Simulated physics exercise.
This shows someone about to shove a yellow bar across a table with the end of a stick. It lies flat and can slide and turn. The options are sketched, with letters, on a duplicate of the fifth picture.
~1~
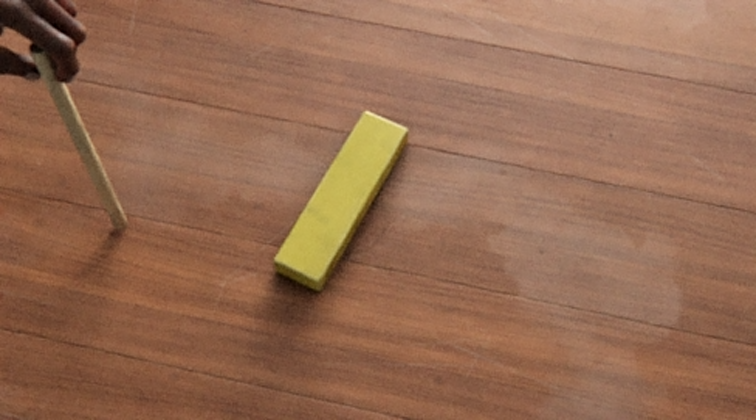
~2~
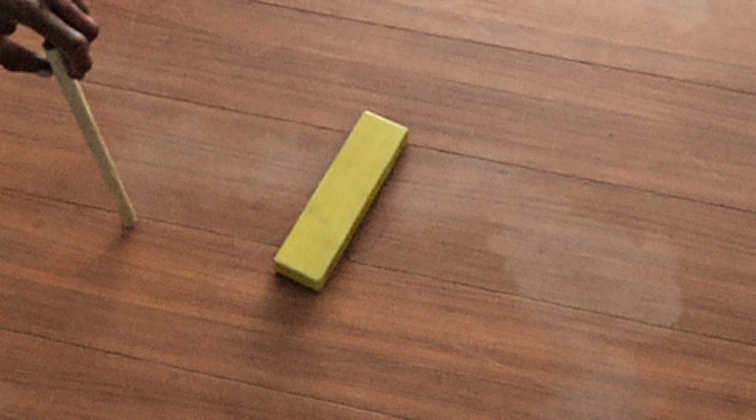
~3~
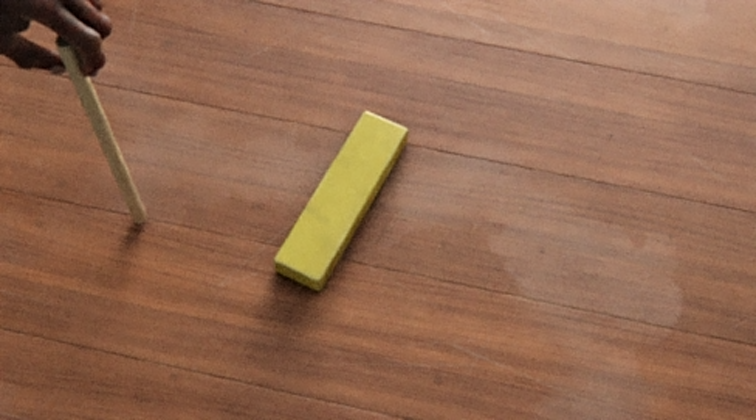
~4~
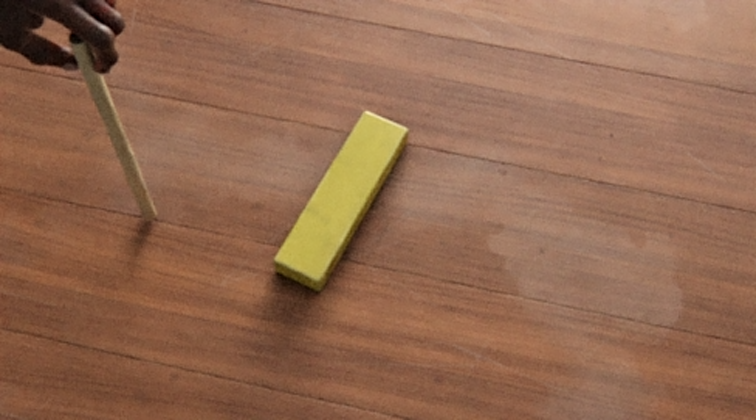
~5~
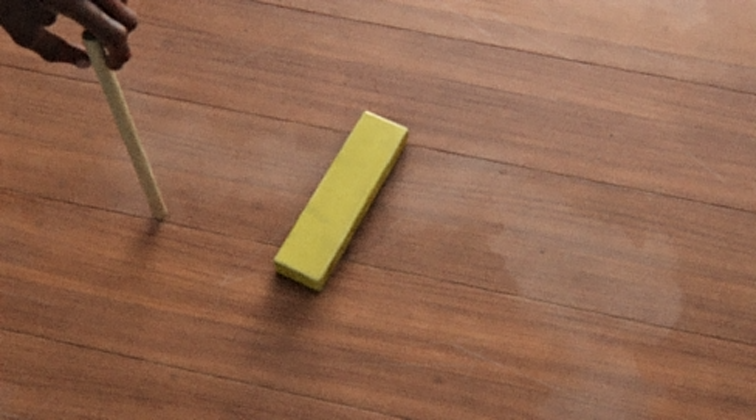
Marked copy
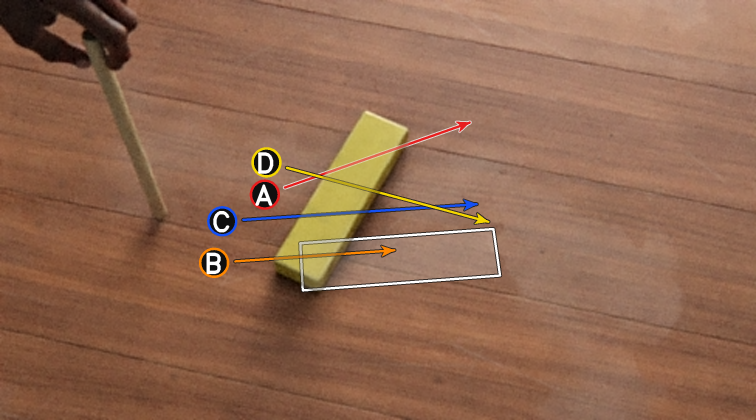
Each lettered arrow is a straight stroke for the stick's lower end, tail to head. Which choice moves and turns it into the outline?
It ends in the outline with D.
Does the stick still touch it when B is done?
Yes.
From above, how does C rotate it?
On that stroke, anticlockwise.
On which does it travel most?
C.
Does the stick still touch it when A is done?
No.
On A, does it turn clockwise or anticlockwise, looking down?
On that stroke, clockwise.
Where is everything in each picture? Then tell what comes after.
The first frame shows yellow bar (343, 193).
The second frame shows yellow bar (343, 193).
The third frame shows yellow bar (343, 193).
The fourth frame shows yellow bar (343, 193).
The fifth frame shows yellow bar (343, 193).
On the marked copy, A from (285, 188) to (470, 123); B from (235, 261) to (395, 250); C from (243, 220) to (477, 204); D from (287, 168) to (488, 222).
Taking D. A third of the way, foot of the stick (357, 187), piece (368, 205).
Two thirds of the way, foot of the stick (430, 207), piece (396, 235).
When it is over, foot of the stick (488, 223), piece (400, 248); it fills the outline.
As for the rest, A leaves the piece out of the outline, at (368, 204); B leaves the piece out of the outline, at (406, 192); C leaves the piece out of the outline, at (502, 174).
